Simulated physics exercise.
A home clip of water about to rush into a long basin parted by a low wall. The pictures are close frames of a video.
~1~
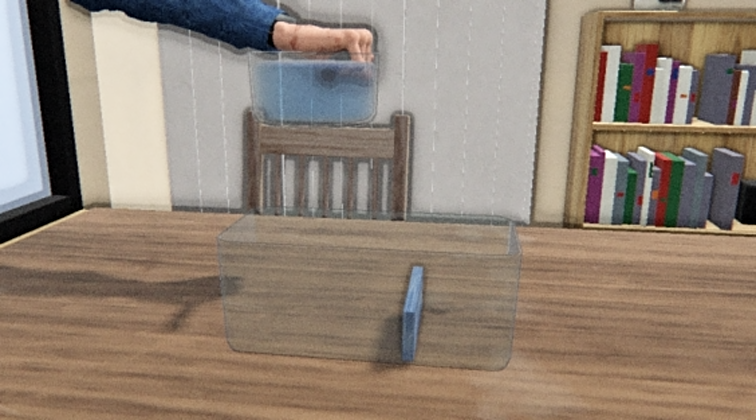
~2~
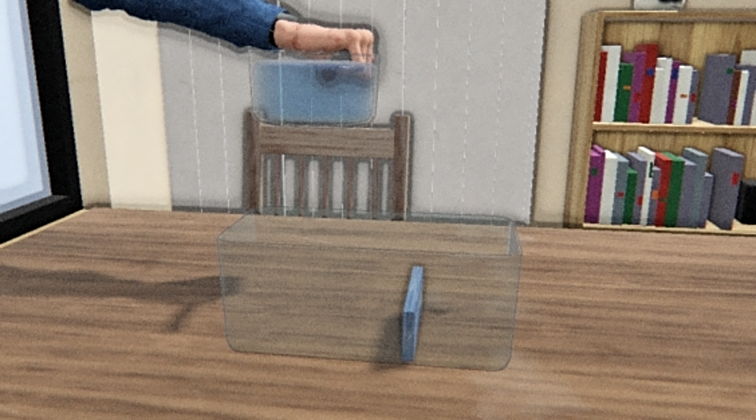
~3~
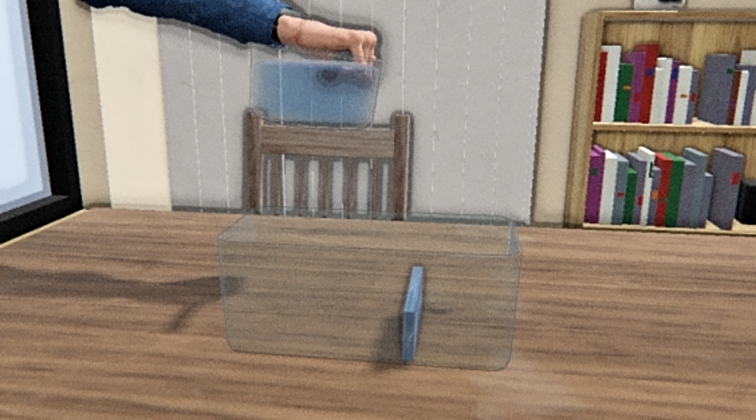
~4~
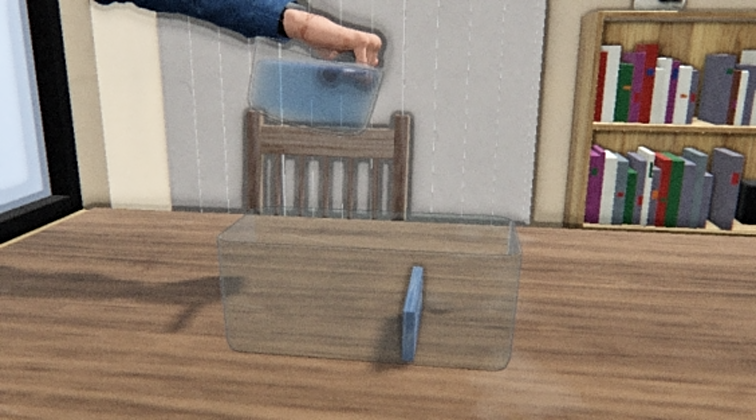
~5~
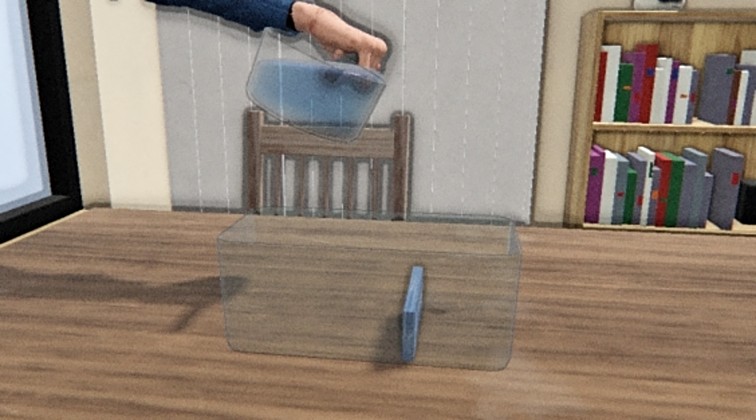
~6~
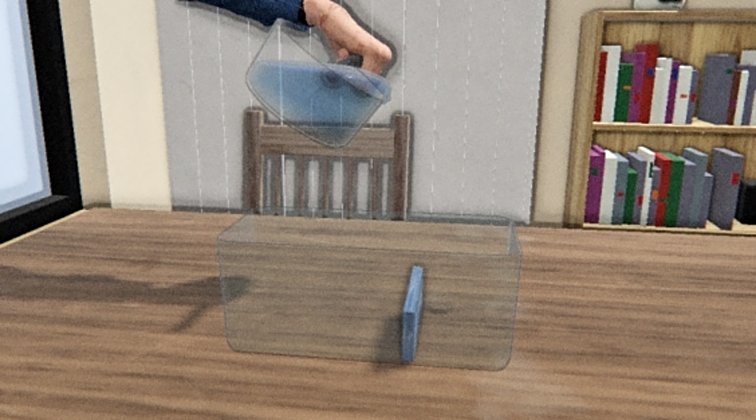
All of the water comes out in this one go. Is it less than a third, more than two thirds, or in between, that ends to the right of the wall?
It comes to between a third and two thirds.
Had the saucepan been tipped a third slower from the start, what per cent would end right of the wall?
Close to 65 per cent.
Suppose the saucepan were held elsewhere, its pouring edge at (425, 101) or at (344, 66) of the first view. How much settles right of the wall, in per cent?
First some 85, then 15 per cent.
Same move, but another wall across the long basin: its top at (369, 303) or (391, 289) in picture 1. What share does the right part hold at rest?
First some 75, then 75 per cent.
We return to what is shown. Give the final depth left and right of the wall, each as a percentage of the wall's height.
Near 20 on the left, 50 on the right.
A moment on, the saucepan is tipped right over and 21 per cent is still to pour, 2 is left of the wall and 30 right of it.
Next, the saucepan is tipped right over and 4 per cent is still to pour, 26 is left of the wall and 57 right of it.
Then the saucepan is tipped right over and 1 per cent is still to pour, 42 is left of the wall and 52 right of it.
Later the saucepan is tipped right over and 0 per cent is still to pour, 46 is left of the wall and 52 right of it.
Finally, 46 per cent lies left of the wall, 52 right of it and 2 outside.
